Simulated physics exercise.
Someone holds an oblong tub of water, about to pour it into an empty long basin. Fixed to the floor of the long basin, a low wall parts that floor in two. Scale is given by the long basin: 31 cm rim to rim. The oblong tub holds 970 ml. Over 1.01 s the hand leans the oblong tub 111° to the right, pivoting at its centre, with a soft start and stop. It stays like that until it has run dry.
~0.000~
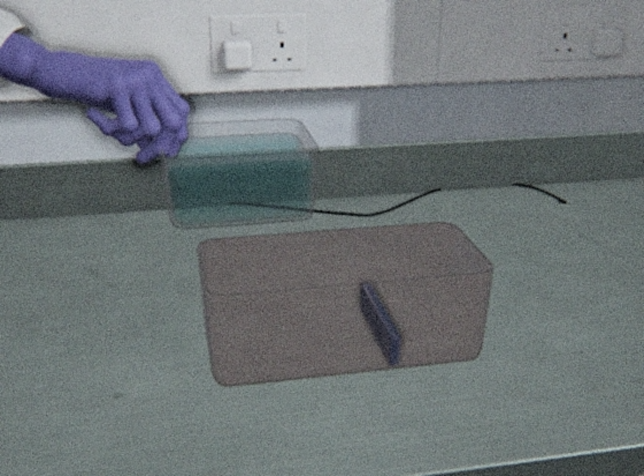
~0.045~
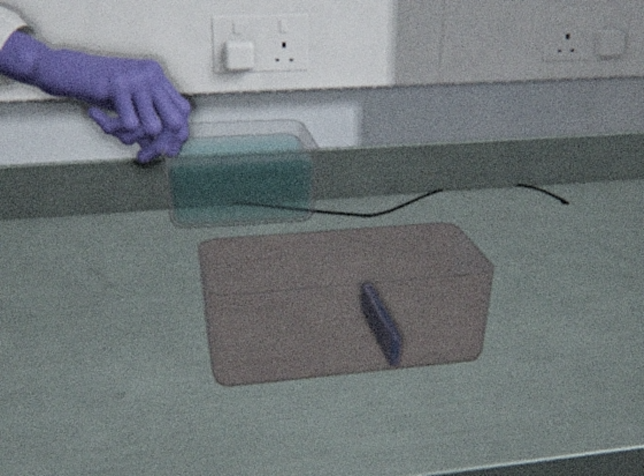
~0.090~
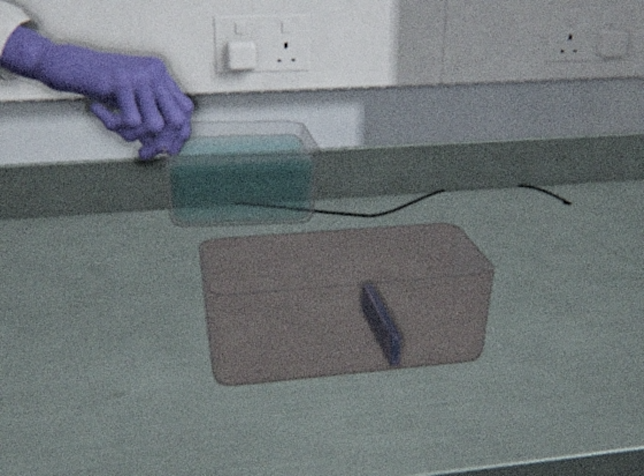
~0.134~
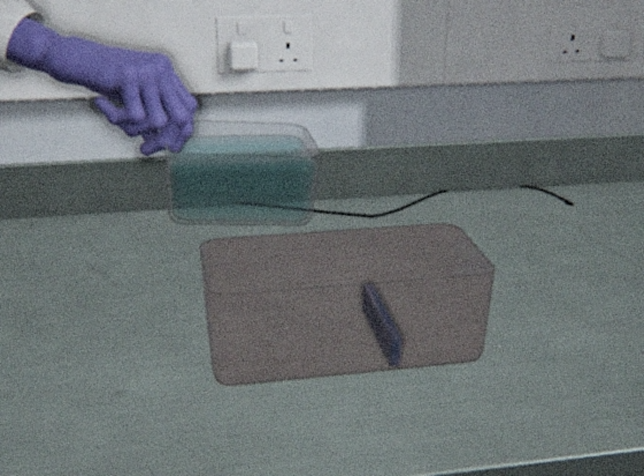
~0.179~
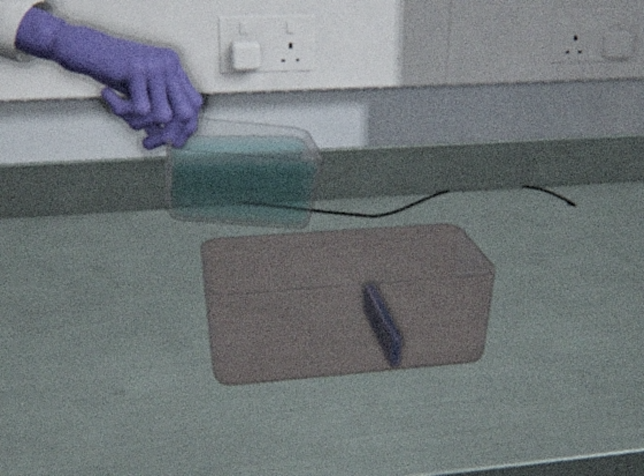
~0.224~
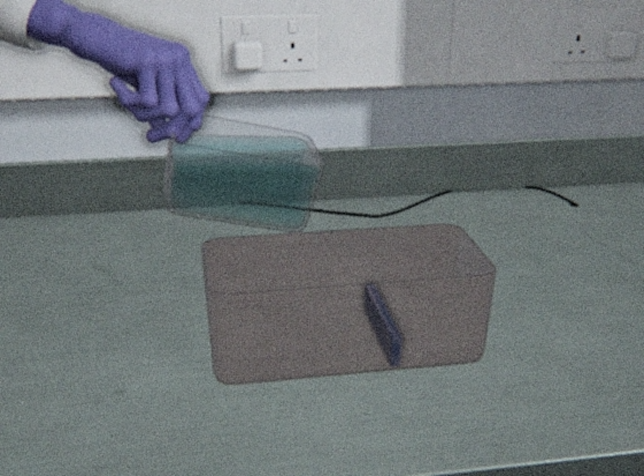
On a laboratory bench, a purple-gloved hand slowly leaning a clear tub of teal water rightward above an empty, divided long basin.
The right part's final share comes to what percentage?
It comes to roughly 28 %.
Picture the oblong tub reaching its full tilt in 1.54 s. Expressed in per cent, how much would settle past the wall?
Estimate: Close to 35 per cent.
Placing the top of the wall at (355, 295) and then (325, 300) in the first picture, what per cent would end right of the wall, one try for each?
Some 50 in a hundred, then some 70 in a hundred.
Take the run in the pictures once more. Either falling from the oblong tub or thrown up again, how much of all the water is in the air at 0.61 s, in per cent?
36 %.
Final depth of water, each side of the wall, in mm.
Some 24 mm on the left and 20 mm on the right.
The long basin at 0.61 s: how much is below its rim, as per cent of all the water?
Fraction in basin: Approx. 24%.
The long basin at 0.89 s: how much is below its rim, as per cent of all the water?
I'd put it at roughly 82 per cent.
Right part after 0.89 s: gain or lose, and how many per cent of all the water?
There is a rise of about 6.
After 0.61 s the tilt is 73° and 40 per cent is still to pour, 17 is left of the wall and 7 right of it.
After 0.89 s the tilt is 107° and 6 per cent is still to pour, 61 is left of the wall and 22 right of it.
After 1.19 s the tilt is 111° and 0 per cent is still to pour, 67 is left of the wall and 24 right of it.
After 1.51 s the tilt is 111° and 0 per cent is still to pour, 63 is left of the wall and 29 right of it.
In the end 63 per cent lies left of the wall, 28 right of it and 8 outside.
